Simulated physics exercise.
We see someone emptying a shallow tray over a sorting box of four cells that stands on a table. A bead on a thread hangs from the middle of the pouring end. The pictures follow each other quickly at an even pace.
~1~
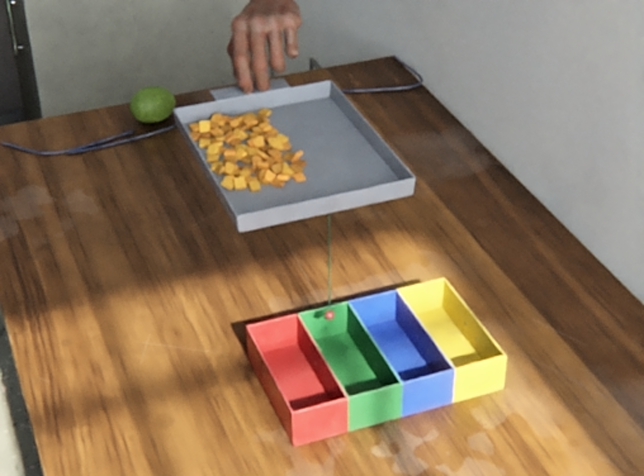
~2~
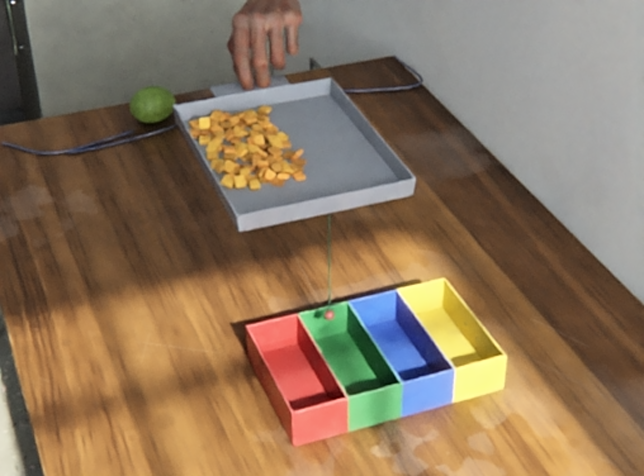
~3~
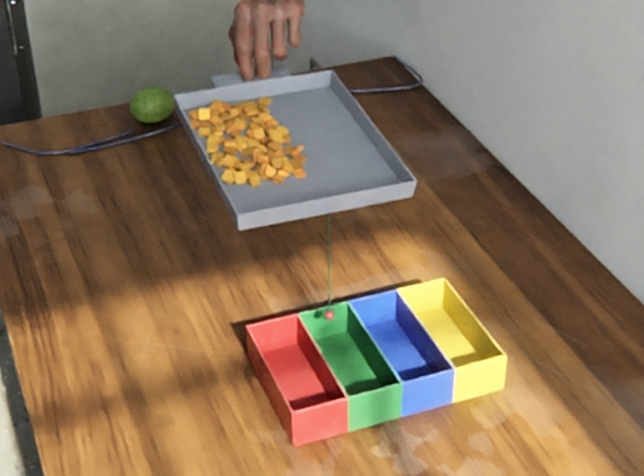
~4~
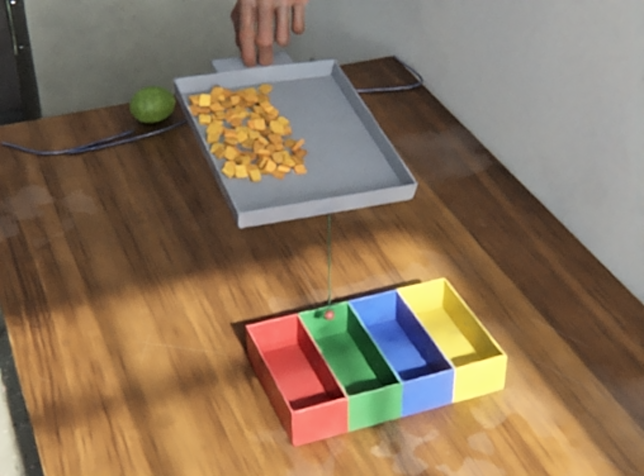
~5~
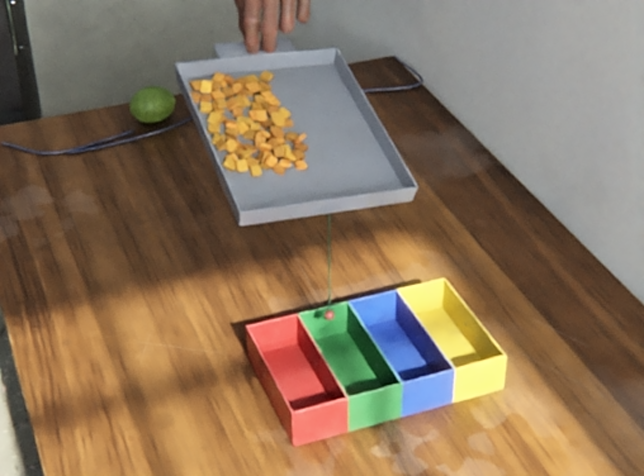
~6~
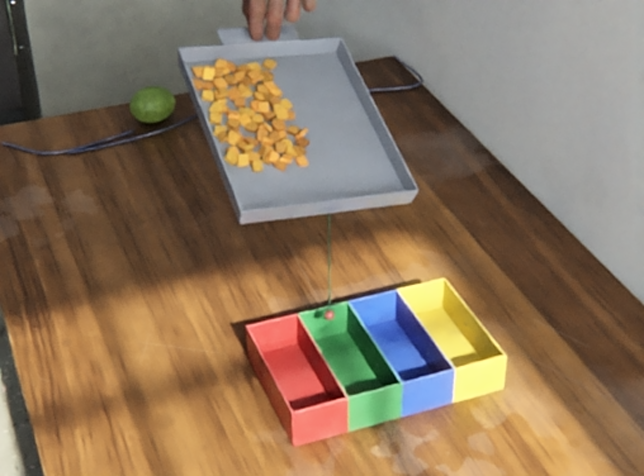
A hand holds a shallow gray tray of small orange pieces level above a box with red, green, blue and yellow cells on a wooden table. The hand then steadily raises the tray's far end, tilting it toward the box, while the pieces stay bunched on the left side.
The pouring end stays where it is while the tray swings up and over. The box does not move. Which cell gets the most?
The blue one ends fullest.
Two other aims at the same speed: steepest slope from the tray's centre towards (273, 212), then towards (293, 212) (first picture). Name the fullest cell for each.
At the first place the cell in red, at the second the red cell.
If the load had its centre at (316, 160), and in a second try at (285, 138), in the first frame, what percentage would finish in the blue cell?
In turn 60 and 60 in a hundred.
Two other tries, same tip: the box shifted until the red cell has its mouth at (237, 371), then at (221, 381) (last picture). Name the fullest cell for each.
One: That yellow cell. Two: The cell in yellow.
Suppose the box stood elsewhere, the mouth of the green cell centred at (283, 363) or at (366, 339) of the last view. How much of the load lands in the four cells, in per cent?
In turn 70 and 100 in a hundred.
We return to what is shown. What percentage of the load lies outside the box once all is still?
Roughly 0 in a hundred.
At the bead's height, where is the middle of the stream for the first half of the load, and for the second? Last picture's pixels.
First near (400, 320), later near (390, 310).
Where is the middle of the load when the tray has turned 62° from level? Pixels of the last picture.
Roughly at (346, 190).
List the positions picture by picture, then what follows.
The first picture shows corners of the pouring end (238, 214) and (413, 177), level; middle of the load (245, 150), small crackers; bead on its thread (330, 315); red cell (320, 419); green cell (375, 404); blue cell (428, 389); yellow cell (479, 375).
The second picture shows corners of the pouring end (238, 214) and (413, 178), level; middle of the load (245, 148).
The third picture shows corners of the pouring end (239, 213) and (414, 180), tipped barely, lowest at the right corner; middle of the load (245, 141).
The fourth picture shows corners of the pouring end (240, 212) and (415, 183), tipped a little, lowest at the right corner; middle of the load (245, 132).
The fifth picture shows corners of the pouring end (242, 211) and (415, 186), tipped a little, lowest at the right corner; middle of the load (246, 122).
The sixth picture shows corners of the pouring end (243, 210) and (416, 189), tipped clearly, lowest at the right corner; middle of the load (248, 113); red cell (320, 419); green cell (375, 404); blue cell (428, 389); yellow cell (479, 375).
Just after the last frame, tray tipped steeply; almost all on the tray; just a few falling or outside the box.
A moment on, tray tipped right over; roughly two thirds on the tray; roughly a quarter in the blue cell; about a tenth in the green cell; about a tenth in the yellow cell.
Further on, tray tipped past a quarter turn; roughly half in the blue cell; roughly a quarter in the green cell; about a tenth in the yellow cell; just a few in the red cell.
When it is over, tray tipped past a quarter turn; roughly half in the blue cell; roughly a quarter in the green cell; about a tenth in the yellow cell; just a few in the red cell.
